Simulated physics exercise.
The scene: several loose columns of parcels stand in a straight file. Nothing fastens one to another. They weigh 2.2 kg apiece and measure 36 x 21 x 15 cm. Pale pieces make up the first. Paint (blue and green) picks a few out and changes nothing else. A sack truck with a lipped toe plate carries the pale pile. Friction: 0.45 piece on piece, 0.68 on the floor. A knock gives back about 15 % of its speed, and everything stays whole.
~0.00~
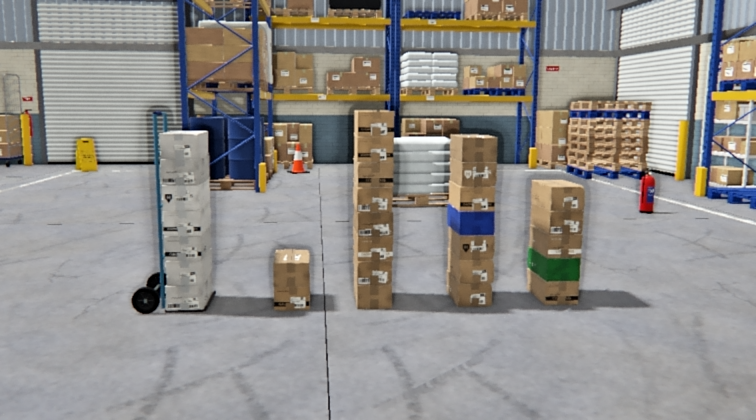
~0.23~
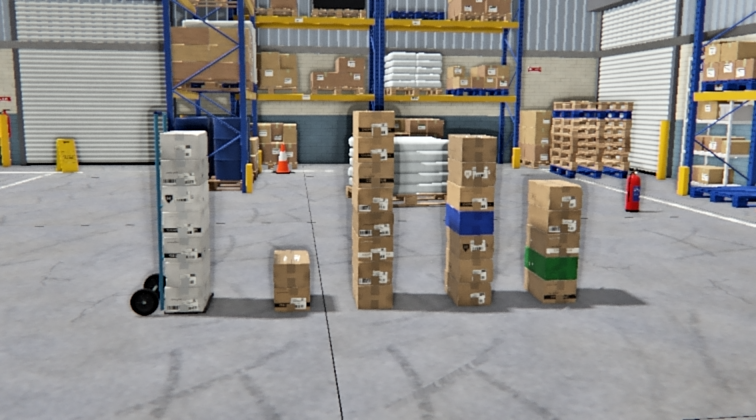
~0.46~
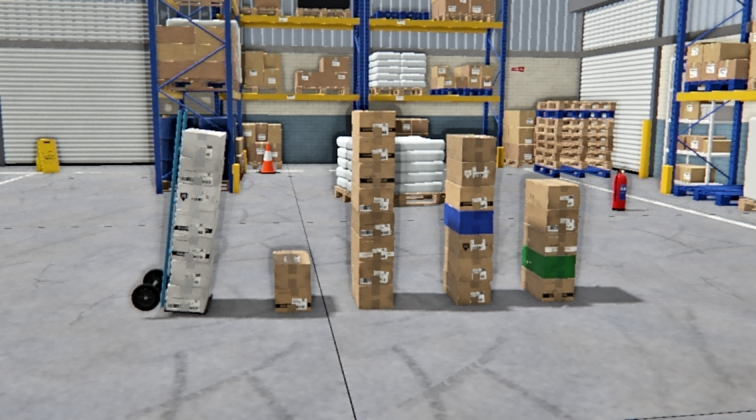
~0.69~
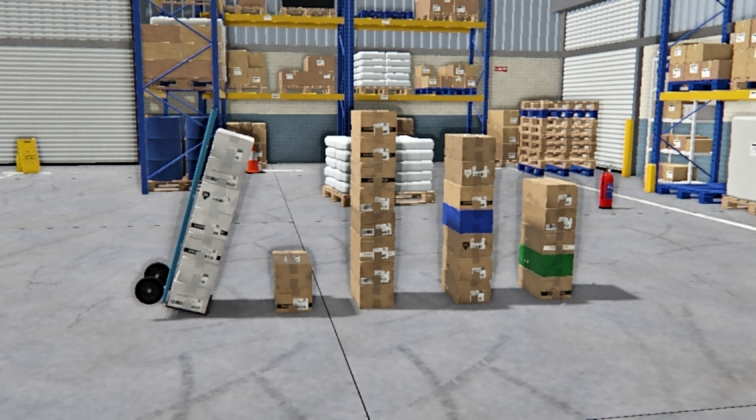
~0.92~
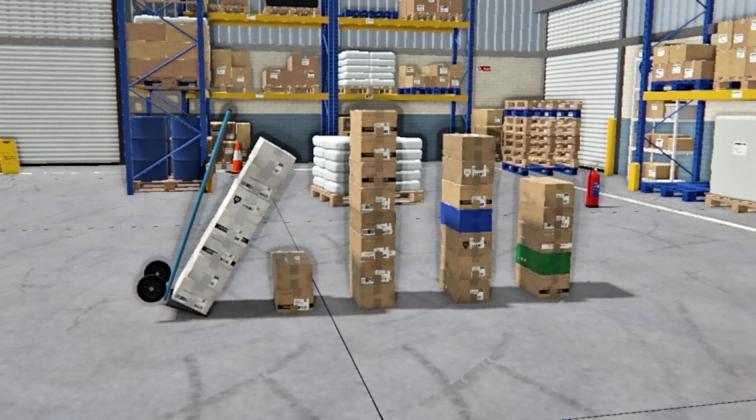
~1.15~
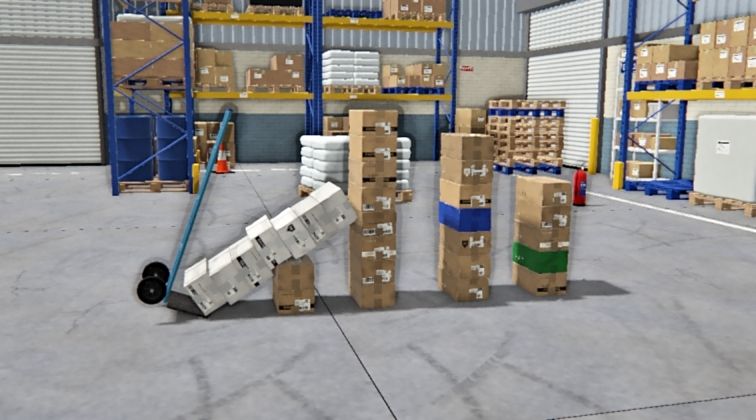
A blue sack truck tipped forward to the right, and the tall stack of white boxes on it leaned over and slanted down across the small brown box beside it, while the other stacks stood still.
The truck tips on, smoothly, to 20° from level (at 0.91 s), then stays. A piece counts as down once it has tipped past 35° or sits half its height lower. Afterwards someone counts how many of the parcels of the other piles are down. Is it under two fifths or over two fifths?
It comes to fewer than two in five.
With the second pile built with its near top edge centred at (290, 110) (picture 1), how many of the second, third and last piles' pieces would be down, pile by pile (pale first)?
Then second 8, third 8, last 5.
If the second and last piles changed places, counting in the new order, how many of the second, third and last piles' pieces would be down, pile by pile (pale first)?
Then second 4, third 8, last 1.
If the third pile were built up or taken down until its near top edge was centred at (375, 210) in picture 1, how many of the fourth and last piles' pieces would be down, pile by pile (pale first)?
Then fourth 0, last 0.
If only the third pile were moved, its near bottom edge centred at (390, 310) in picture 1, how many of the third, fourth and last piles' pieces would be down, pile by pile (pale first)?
In that case third 0, fourth 0, last 0.
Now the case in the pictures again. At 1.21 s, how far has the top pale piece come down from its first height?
About 45 cm.
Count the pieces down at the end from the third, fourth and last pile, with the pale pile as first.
Third 0, fourth 0, last 0.
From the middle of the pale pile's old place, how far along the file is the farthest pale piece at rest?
Roughly 95 cm along.
After 1.21 s, 7 of the pale pile down; none of the 22 other parcels down, 2 disturbed.
After 1.26 s, 7 of the pale pile down; none of the 22 other parcels down, 5 disturbed.
At rest (2.3 s), 7 of the pale pile down; none of the 22 other parcels down, 6 disturbed; green parcel unmoved; blue parcel unmoved. That is 0 per cent. As the last picture would show them, middles, green parcel near (540, 256), blue parcel near (464, 215).
